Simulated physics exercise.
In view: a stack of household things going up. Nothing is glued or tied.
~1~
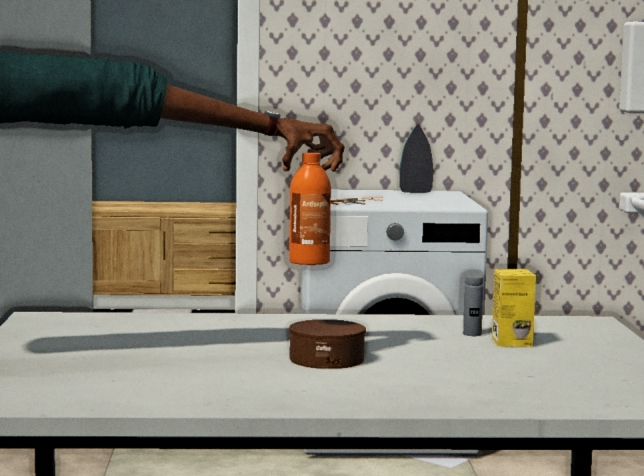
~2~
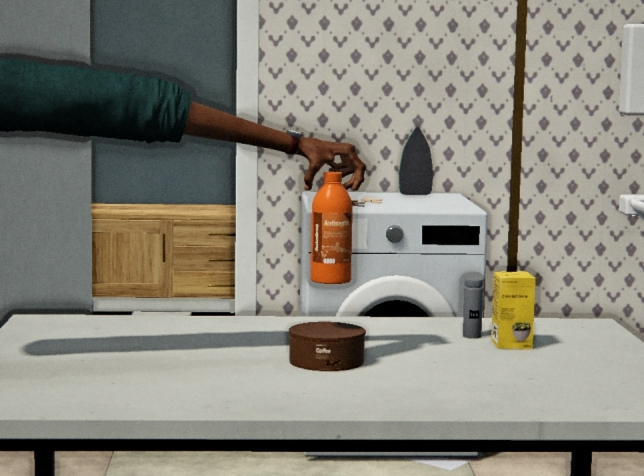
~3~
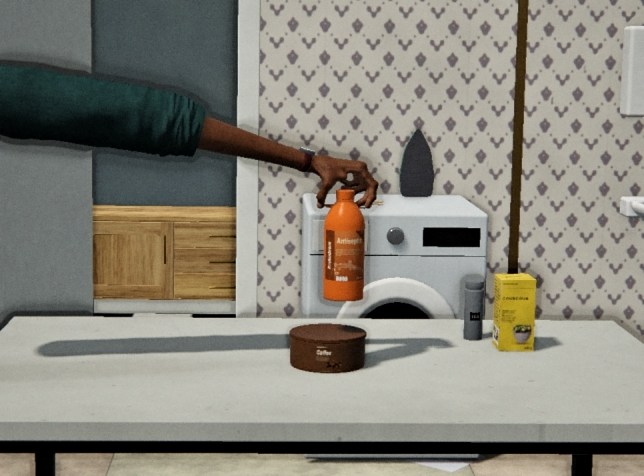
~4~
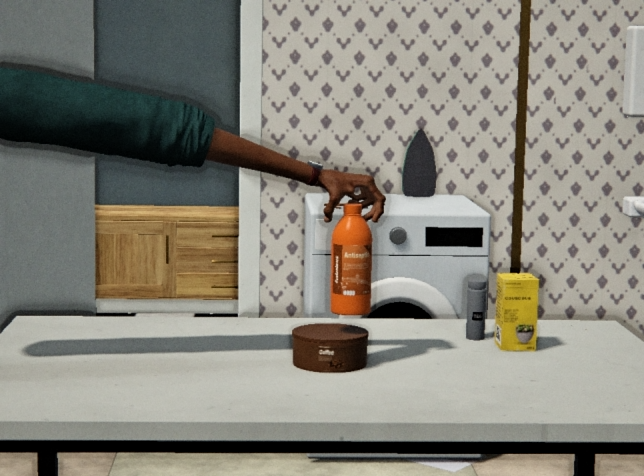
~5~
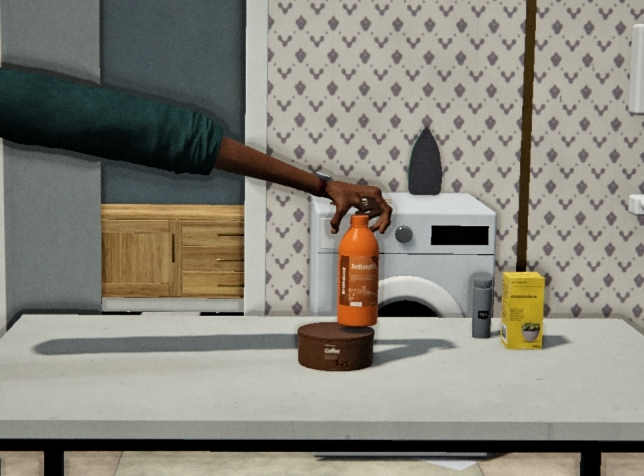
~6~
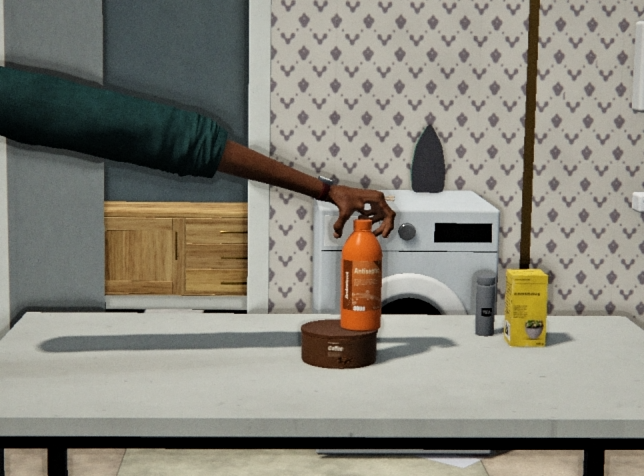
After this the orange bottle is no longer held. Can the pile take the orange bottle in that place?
Here the pile stays up.
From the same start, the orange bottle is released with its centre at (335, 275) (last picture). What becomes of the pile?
Then it keeps its balance.
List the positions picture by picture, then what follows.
On its way; orange bottle (310, 208); yellow carton (513, 308), in the first picture.
On its way; orange bottle (332, 227); brown tub (327, 346), in the second picture.
On its way; orange bottle (344, 244); grey shaker (474, 310), in the third picture.
On its way; orange bottle (352, 259); yellow carton (516, 312), in the fourth picture.
On its way; orange bottle (359, 270); brown tub (336, 346), in the fifth picture.
In place under the hand; orange bottle (362, 274); grey shaker (485, 305), in the sixth picture.
Then, 0.50 s after the last picture, nothing has stirred.
Then, 1.20 s after the last picture, orange bottle resting near (362, 274).
At rest, all 4 in place. Seen from the same camera at the end, orange bottle near (362, 274). The pile holds.
